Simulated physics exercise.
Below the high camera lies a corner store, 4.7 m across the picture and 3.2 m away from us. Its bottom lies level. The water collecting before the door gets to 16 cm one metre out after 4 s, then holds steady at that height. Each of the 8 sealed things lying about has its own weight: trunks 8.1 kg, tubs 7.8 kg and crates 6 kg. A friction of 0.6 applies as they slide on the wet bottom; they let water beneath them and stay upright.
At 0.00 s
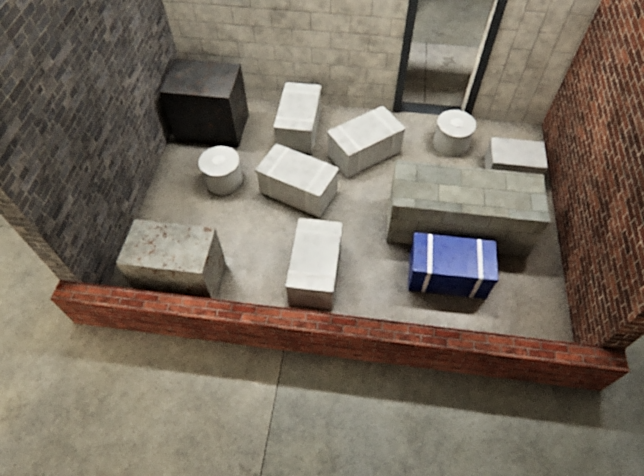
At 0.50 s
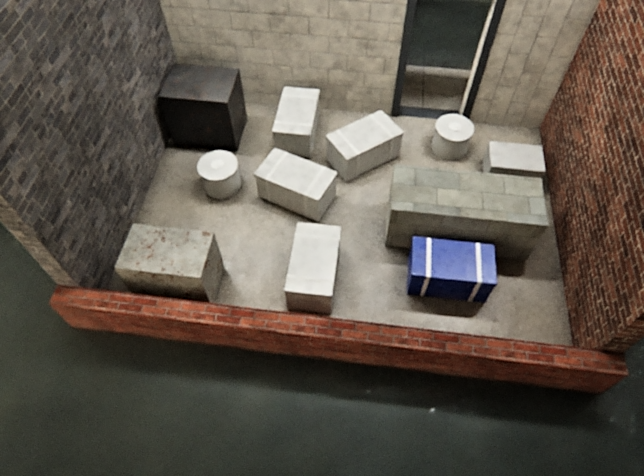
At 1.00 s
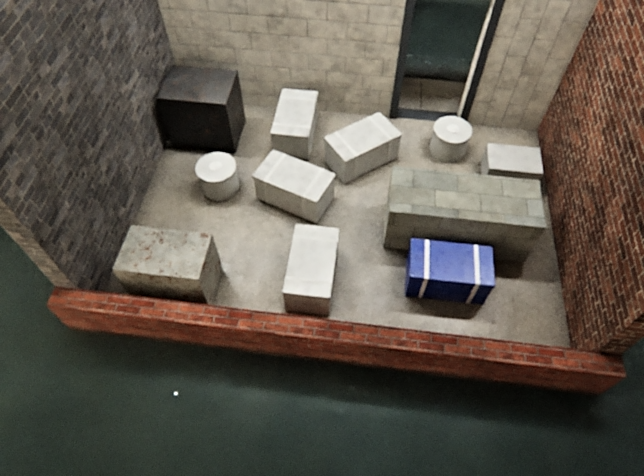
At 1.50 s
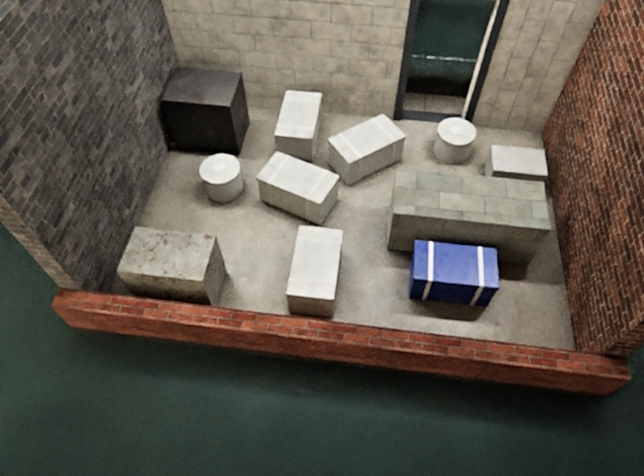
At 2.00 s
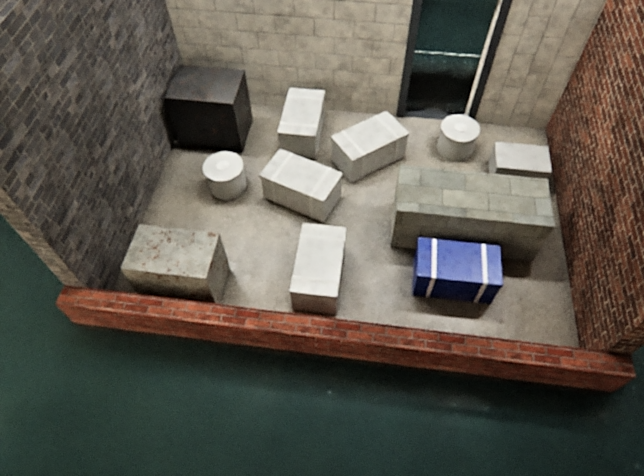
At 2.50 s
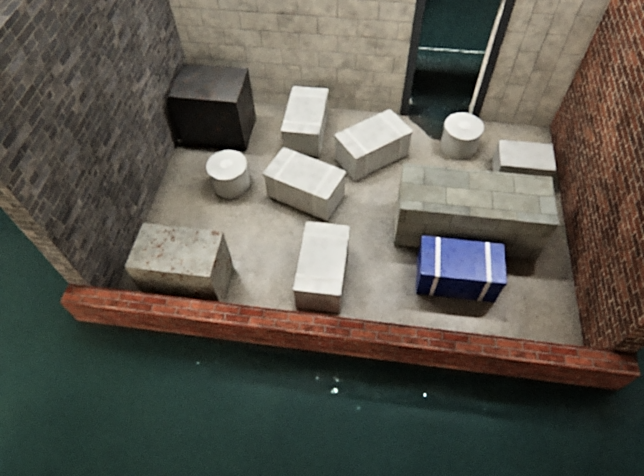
In this clip, a high view shows a walled corner room holding pale blocks, round tubs, a dark box and a blue trunk, all staying in place while the grey floor outside the low brick edge turns dark green.
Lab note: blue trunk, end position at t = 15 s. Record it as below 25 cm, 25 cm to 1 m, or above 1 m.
End position: 25 cm to 1 m.
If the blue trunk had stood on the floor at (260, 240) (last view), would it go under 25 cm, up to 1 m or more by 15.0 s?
Here it goes just a bit.
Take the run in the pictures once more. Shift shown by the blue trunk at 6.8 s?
Displacement near 0 cm.
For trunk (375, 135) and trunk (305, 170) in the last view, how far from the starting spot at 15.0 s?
One is off by 80 cm, the other by 120 cm, in the order asked.
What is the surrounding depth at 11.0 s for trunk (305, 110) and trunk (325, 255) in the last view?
Depths: Near 3 cm, then near 4 cm.
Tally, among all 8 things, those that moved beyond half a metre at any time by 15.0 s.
I get 7.
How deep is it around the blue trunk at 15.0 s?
I'd say around 4 cm.
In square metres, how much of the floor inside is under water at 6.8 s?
Flooded: Near 9.0 m2.
After 3.5 s the blue trunk is near (463, 259), 0.0 m from its start, aground; 0 afloat.
After 6.8 s the blue trunk is near (463, 259), 0.0 m from its start, aground; 3 afloat.
After 11.0 s the blue trunk is near (463, 257), 0.0 m from its start, afloat; 7 afloat.
After 15.0 s the blue trunk is near (520, 269), 0.5 m from its start, afloat; 8 afloat.
